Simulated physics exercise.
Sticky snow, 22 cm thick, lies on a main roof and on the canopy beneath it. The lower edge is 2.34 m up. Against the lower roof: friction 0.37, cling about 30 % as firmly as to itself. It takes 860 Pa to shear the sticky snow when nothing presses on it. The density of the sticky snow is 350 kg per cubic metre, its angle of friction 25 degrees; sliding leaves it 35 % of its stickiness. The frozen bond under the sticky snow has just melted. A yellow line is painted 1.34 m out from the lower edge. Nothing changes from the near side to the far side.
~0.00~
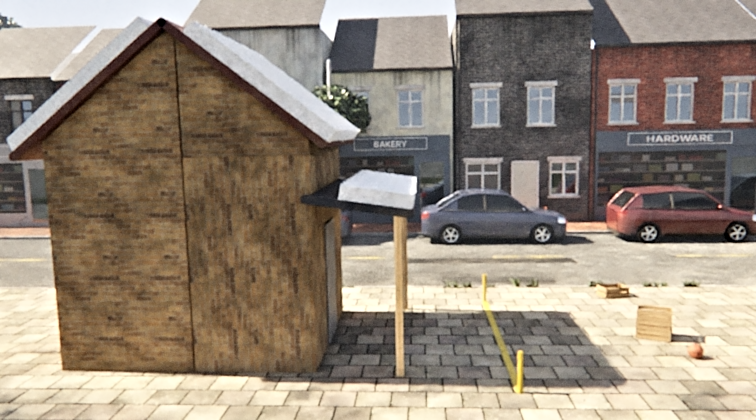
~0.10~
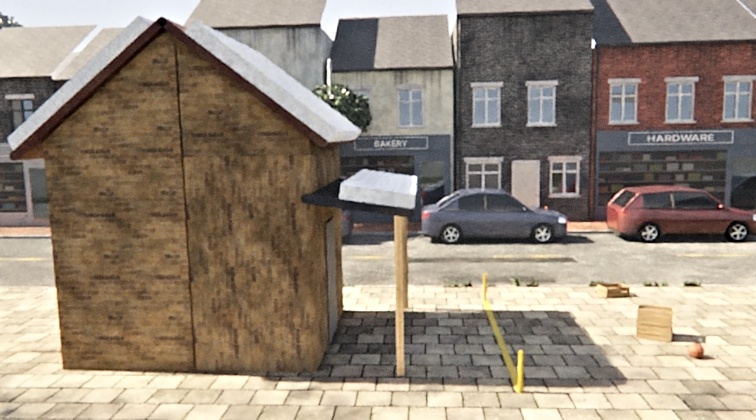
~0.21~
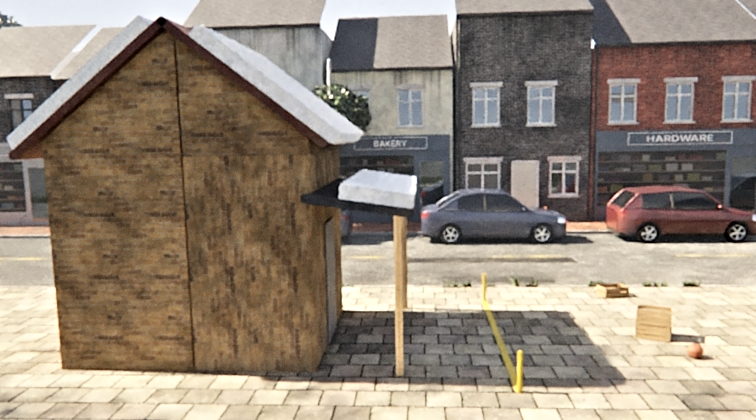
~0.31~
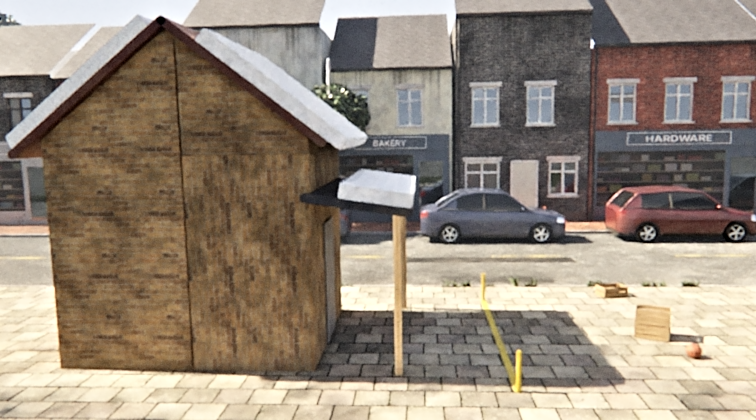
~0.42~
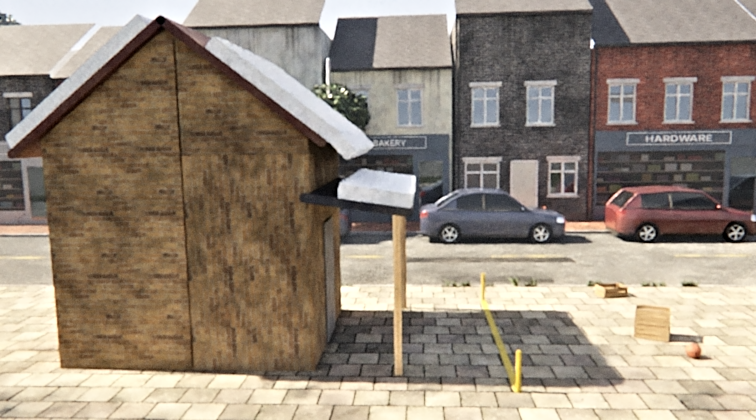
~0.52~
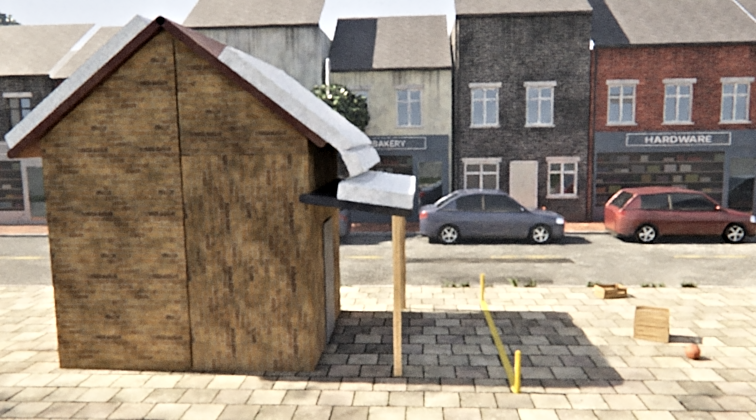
The clip opens on a wooden building with thick snow on its main roof and on a small canopy beneath, beside a yellow line on the paving. The upper snow slides slowly down the slope to the right, then pokes out past the eave and bends downward near the canopy's snow.
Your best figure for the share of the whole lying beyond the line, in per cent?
Close to 28 per cent.
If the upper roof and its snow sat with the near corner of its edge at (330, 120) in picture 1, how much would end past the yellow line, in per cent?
In that case some 45 per cent.
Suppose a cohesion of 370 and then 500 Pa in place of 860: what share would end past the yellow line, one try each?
In turn about 50 %, 45 %.
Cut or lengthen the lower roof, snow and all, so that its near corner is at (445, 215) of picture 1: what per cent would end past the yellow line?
Then about 16 %.
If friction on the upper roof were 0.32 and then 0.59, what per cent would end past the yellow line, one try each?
In turn about 14 %, 0 %.
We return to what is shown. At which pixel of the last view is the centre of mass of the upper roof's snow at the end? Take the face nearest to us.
Near (474, 308).
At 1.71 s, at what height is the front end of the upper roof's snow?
Roughly 0.0 m.
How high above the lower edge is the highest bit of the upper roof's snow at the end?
Some 0.5 m.
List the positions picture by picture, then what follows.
The first picture shows leading edge of the sticky snow at (328, 135).
The second picture shows leading edge of the sticky snow at (330, 136), its middle shifted 2.2 cm.
The third picture shows leading edge of the sticky snow at (334, 139), its middle shifted 8.9 cm, 4 % of it past the upper edge, in one piece.
The fourth picture shows leading edge of the sticky snow at (340, 146), its middle shifted 21 cm, 9 % of it past the upper edge, in one piece.
The fifth picture shows leading edge of the sticky snow at (349, 148), its middle shifted 38 cm, 16 % of it past the upper edge, in one piece.
The sixth picture shows leading edge of the sticky snow at (359, 159), its middle shifted 60 cm, 25 % of it past the upper edge, cracking.
After 1.07 s, none is below the lower edge and 0 % is past the line.
After 1.71 s, 50 % is below the lower edge and 14 % is past the line.
After 2.36 s, 60 % is below the lower edge and 28 % is past the line.
After 3.00 s, 60 % is below the lower edge and 28 % is past the line.
After 3.10 s, at the end, 60 % is below the lower edge and 28 % is past the line.
